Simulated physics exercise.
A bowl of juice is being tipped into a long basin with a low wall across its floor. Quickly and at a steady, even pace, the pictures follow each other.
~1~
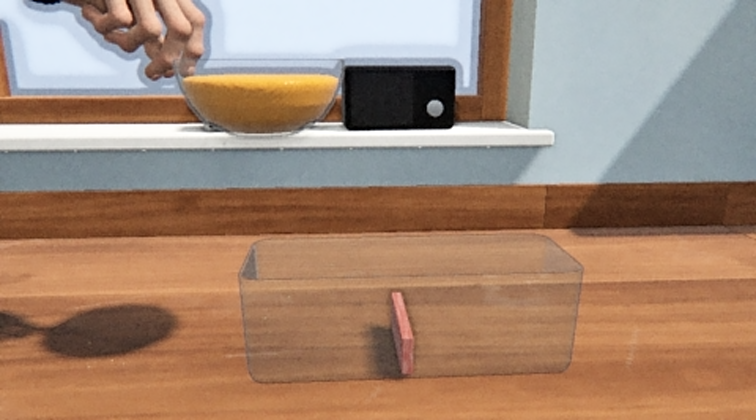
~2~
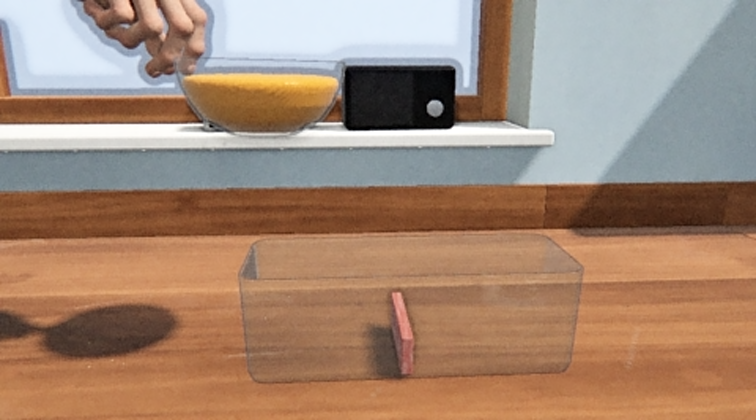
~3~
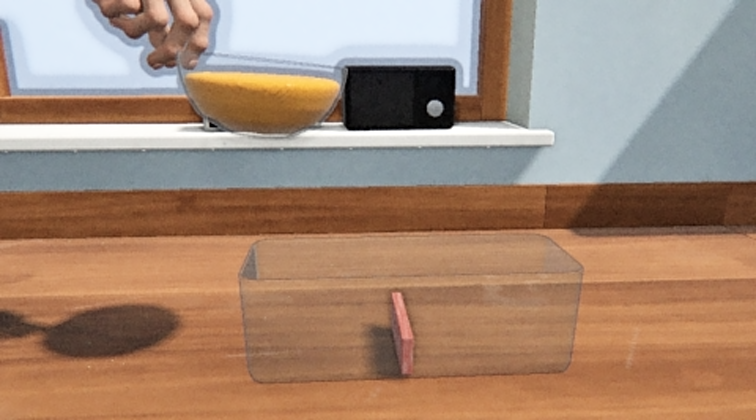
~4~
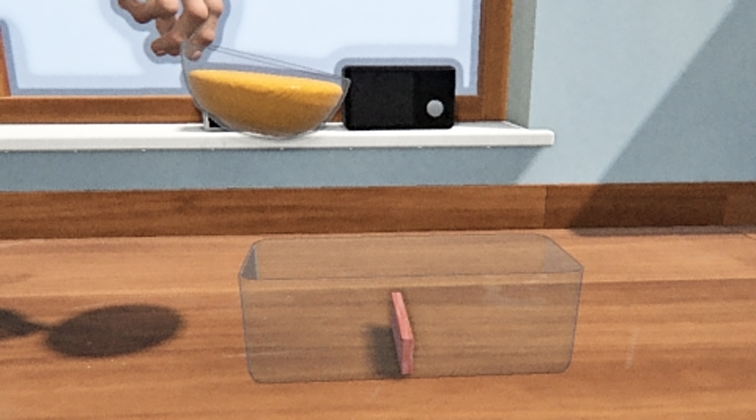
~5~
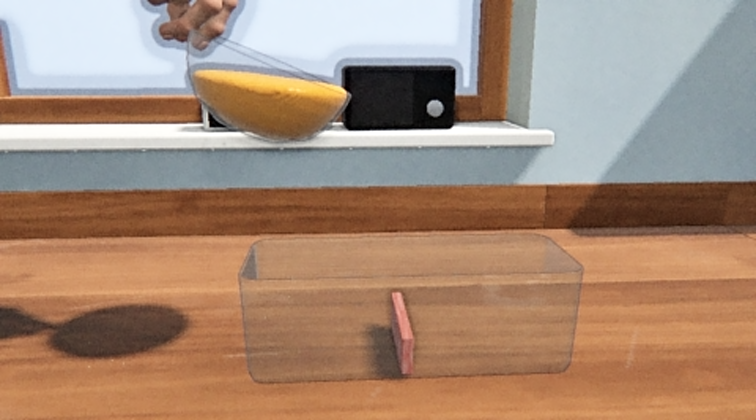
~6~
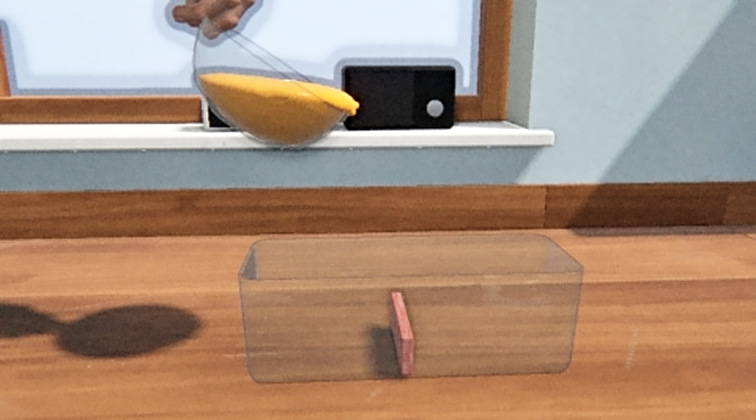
A hand tilts a clear bowl of orange liquid rightward until the liquid reaches its lip.
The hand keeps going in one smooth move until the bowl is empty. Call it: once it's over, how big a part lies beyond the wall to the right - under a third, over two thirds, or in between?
In between.
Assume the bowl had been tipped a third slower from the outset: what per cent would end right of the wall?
Near 55 parts in a hundred.
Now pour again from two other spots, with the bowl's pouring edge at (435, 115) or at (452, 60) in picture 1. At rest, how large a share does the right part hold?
It comes to 80 % the first time and 80 % the second.
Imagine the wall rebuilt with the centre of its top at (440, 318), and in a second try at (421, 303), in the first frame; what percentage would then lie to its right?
20 % and 15 %, roughly.
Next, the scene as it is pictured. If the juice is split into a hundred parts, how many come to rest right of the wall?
Estimate: Some 45 per cent.
A moment on, the bowl is tipped on its side and 7 per cent is still to pour, 15 is left of the wall and 31 right of it.
Next, the bowl is tipped right over and 0 per cent is still to pour, 52 is left of the wall and 41 right of it.
Then the bowl is tipped right over and 0 per cent is still to pour, 52 is left of the wall and 42 right of it.
Later the bowl is tipped right over and 0 per cent is still to pour, 53 is left of the wall and 43 right of it.
In the end 53 per cent lies left of the wall, 43 right of it and 4 outside.
